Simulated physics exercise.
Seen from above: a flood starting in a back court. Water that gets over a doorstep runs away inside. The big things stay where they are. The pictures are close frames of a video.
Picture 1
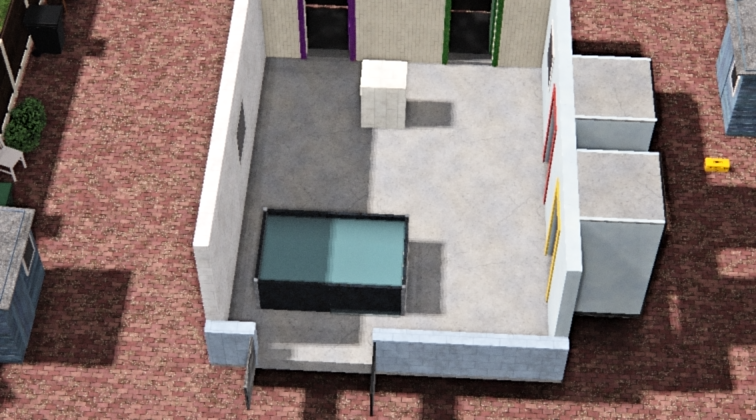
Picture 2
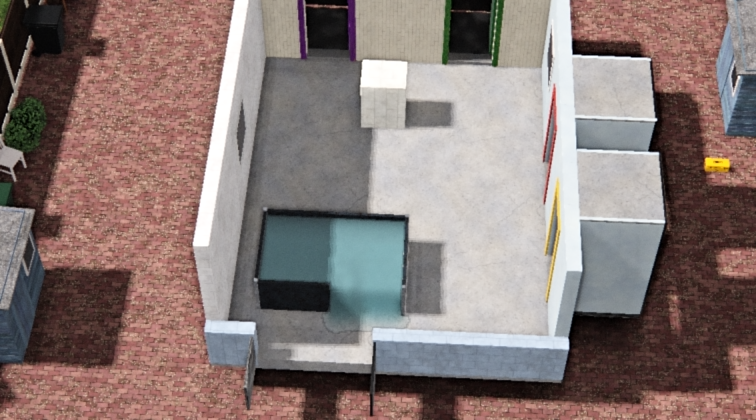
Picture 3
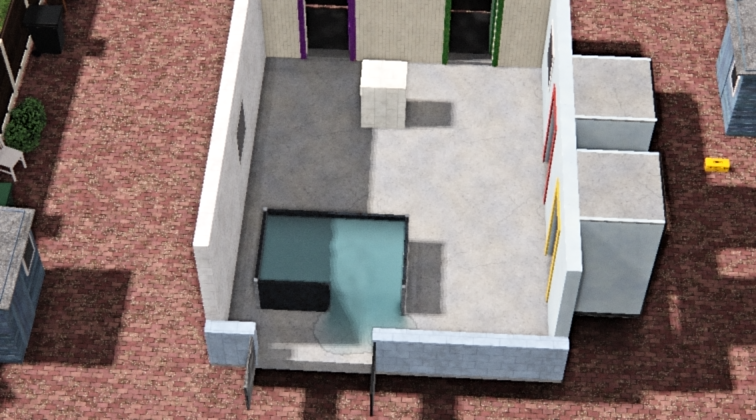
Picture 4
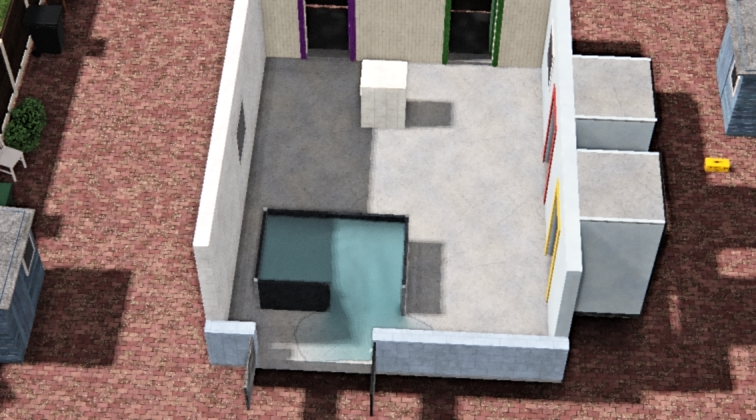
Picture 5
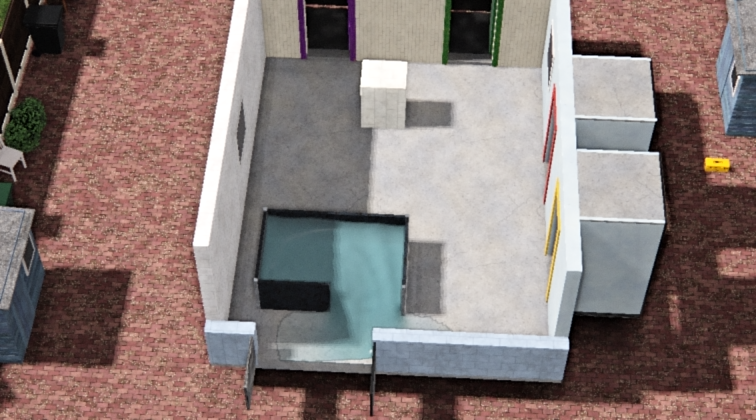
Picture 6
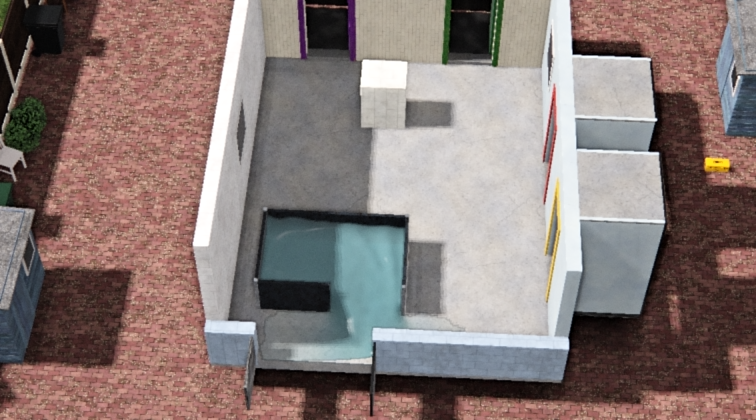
To begin with, blue-green water sits still in a dark rectangular tank inside a walled court seen from above. Then the right part of the tank's front side is gone and water pours out onto the pale floor. It spreads in a thin sheet toward the gap in the low front wall.
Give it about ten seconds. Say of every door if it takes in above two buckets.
One by one: The purple door stays under that; the green door stays under that; the yellow door takes more than that; the red door stays under that.
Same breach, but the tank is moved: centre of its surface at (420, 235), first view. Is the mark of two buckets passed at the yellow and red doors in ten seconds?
One by one: Yellow is over; red passes that mark.
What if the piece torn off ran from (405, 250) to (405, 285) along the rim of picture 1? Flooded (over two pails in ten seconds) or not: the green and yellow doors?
In short: Green keeps below it; yellow goes over.
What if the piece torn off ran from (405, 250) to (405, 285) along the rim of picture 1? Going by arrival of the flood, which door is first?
The yellow-painted one.
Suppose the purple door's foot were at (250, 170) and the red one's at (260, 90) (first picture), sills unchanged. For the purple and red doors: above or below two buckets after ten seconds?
My reading: The purple one takes less; the red one stays under.
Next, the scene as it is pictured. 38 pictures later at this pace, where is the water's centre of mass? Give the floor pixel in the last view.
I would point to (424, 246).
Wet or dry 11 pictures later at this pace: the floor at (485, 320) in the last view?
At that place: Covered.
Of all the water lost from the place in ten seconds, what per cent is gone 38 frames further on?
About 85 per cent.
A moment on, water covers 10 % of the floor; the purple door not reached, the green door not reached, the yellow door not reached, the red door not reached.
Next, water covers 20 % of the floor; the purple door not reached, the green door not reached, the yellow door under two buckets in, the red door not reached.
Then, water covers 30 % of the floor; the purple door not reached, the green door not reached, the yellow door over two buckets in, the red door wet at the sill, nothing in.
Later, water covers 55 % of the floor; the purple door not reached, the green door wet at the sill, nothing in, the yellow door over two buckets in, the red door under two buckets in.
In the end, water covers 85 % of the floor; the purple door wet at the sill, nothing in, the green door wet at the sill, nothing in, the yellow door over two buckets in, the red door under two buckets in.
